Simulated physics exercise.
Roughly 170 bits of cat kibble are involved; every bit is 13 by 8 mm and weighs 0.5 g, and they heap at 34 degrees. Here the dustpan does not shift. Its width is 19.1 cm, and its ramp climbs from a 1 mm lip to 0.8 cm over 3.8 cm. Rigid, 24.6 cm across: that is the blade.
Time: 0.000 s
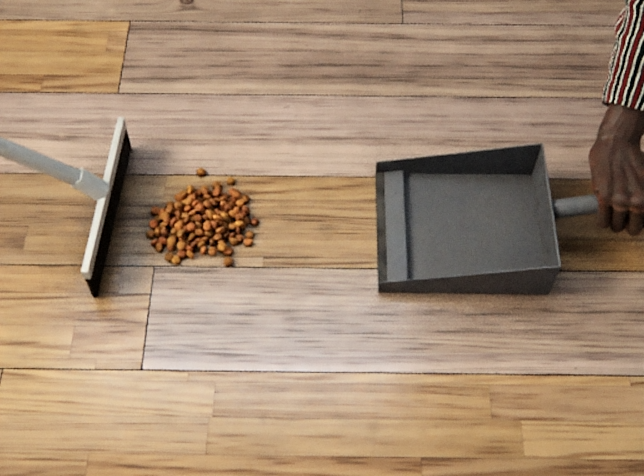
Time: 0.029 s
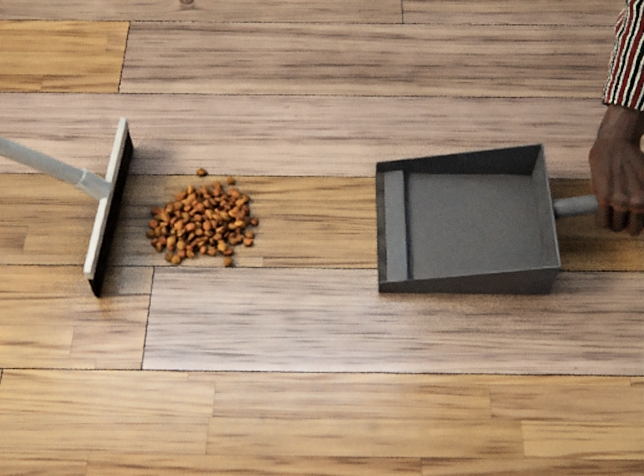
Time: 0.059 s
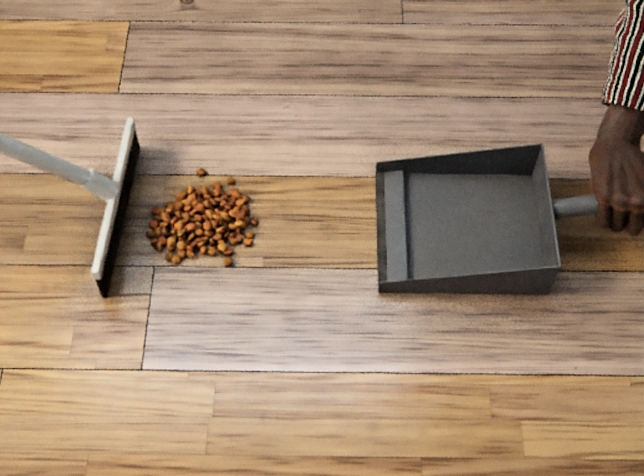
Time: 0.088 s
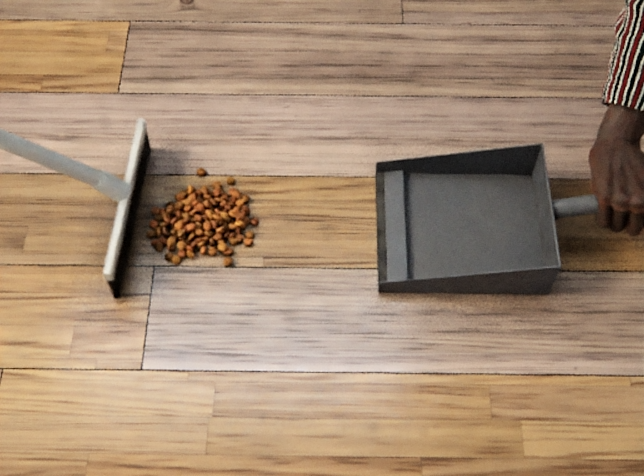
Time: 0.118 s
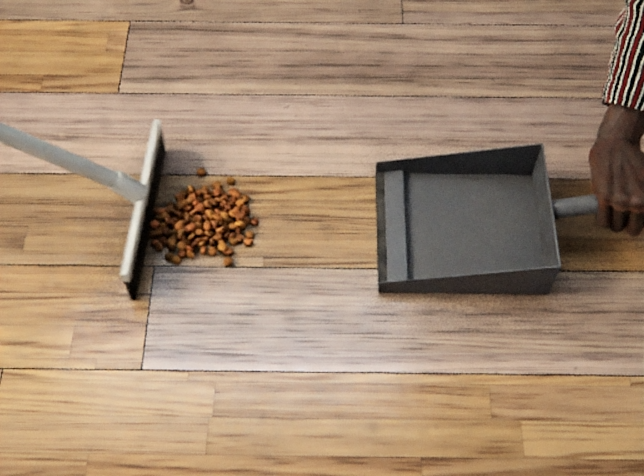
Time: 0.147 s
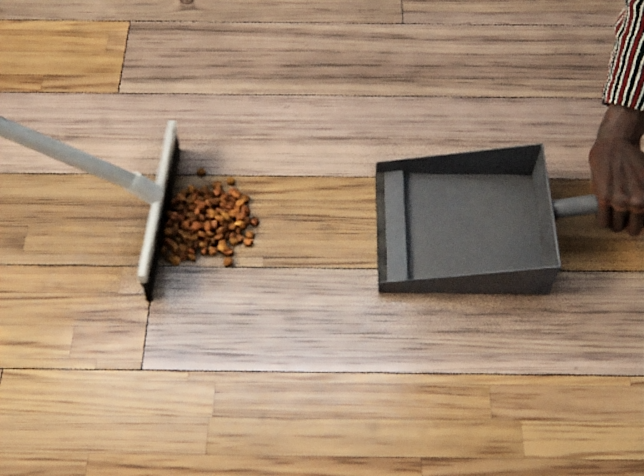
In this clip, a squeegee-like blade on a pale handle slides rightward across a wooden floor and presses into the left side of a small heap of brown kibble, while a hand holds a grey dustpan still at right.
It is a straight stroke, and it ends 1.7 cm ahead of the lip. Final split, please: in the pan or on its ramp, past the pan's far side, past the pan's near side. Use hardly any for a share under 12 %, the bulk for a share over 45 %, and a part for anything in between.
Pan: The bulk, far side: Hardly any, near side: Hardly any.
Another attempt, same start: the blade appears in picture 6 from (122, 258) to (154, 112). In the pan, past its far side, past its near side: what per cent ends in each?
Pan 0, far 35, near 0.
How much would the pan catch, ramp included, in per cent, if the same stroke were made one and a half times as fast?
In that case some 65 per cent.
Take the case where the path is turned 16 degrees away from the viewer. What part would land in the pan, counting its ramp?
About 40 percent would end up there.
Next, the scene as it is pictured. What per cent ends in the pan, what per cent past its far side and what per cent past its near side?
Final, in %: Pan 55, far side 5, near side 5.
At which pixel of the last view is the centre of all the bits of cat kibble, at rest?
Somewhere near (385, 231) in the last picture.
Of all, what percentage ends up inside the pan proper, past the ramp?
Estimate: Near 20 per cent of all.
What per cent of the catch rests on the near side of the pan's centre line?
Roughly 50 percent.
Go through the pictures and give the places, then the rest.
The first frame shows blade from (87, 274) to (122, 125), moved 0.0 cm, 0 of the pieces shifted so far; middle of the pieces at (200, 219); pan at (473, 231).
The second frame shows blade from (89, 274) to (125, 125), moved 0.3 cm, 0 of the pieces shifted so far; middle of the pieces at (200, 219).
The third frame shows blade from (97, 275) to (131, 125), moved 1.3 cm, 0 of the pieces shifted so far; middle of the pieces at (200, 219).
The fourth frame shows blade from (109, 276) to (143, 126), moved 2.8 cm, 0 of the pieces shifted so far; middle of the pieces at (200, 219).
The fifth frame shows blade from (126, 277) to (158, 127), moved 4.9 cm, 0 of the pieces shifted so far; middle of the pieces at (200, 219).
The sixth frame shows blade from (143, 278) to (173, 128), moved 7.0 cm, 62 of the pieces shifted so far; middle of the pieces at (203, 218); pan at (473, 231). The blade's pace is about 0.73 m/s, heading 4 degrees towards the viewer's side.
Then, at 0.33 s, middle of the blade 15 cm from the lip; 0 % over the lip, far side 0 %, near side 0 %.
After 0.46 s, middle of the blade 6 cm from the lip; 0 % over the lip, far side 5 %, near side 5 %.
After 0.71 s, middle of the blade 2 cm from the lip; 55 % over the lip, far side 5 %, near side 5 %.
In the end, at 1.2 s, pan 55 %, far side 5 %, near side 5 %, in front of the lip or behind the blade 35 %.
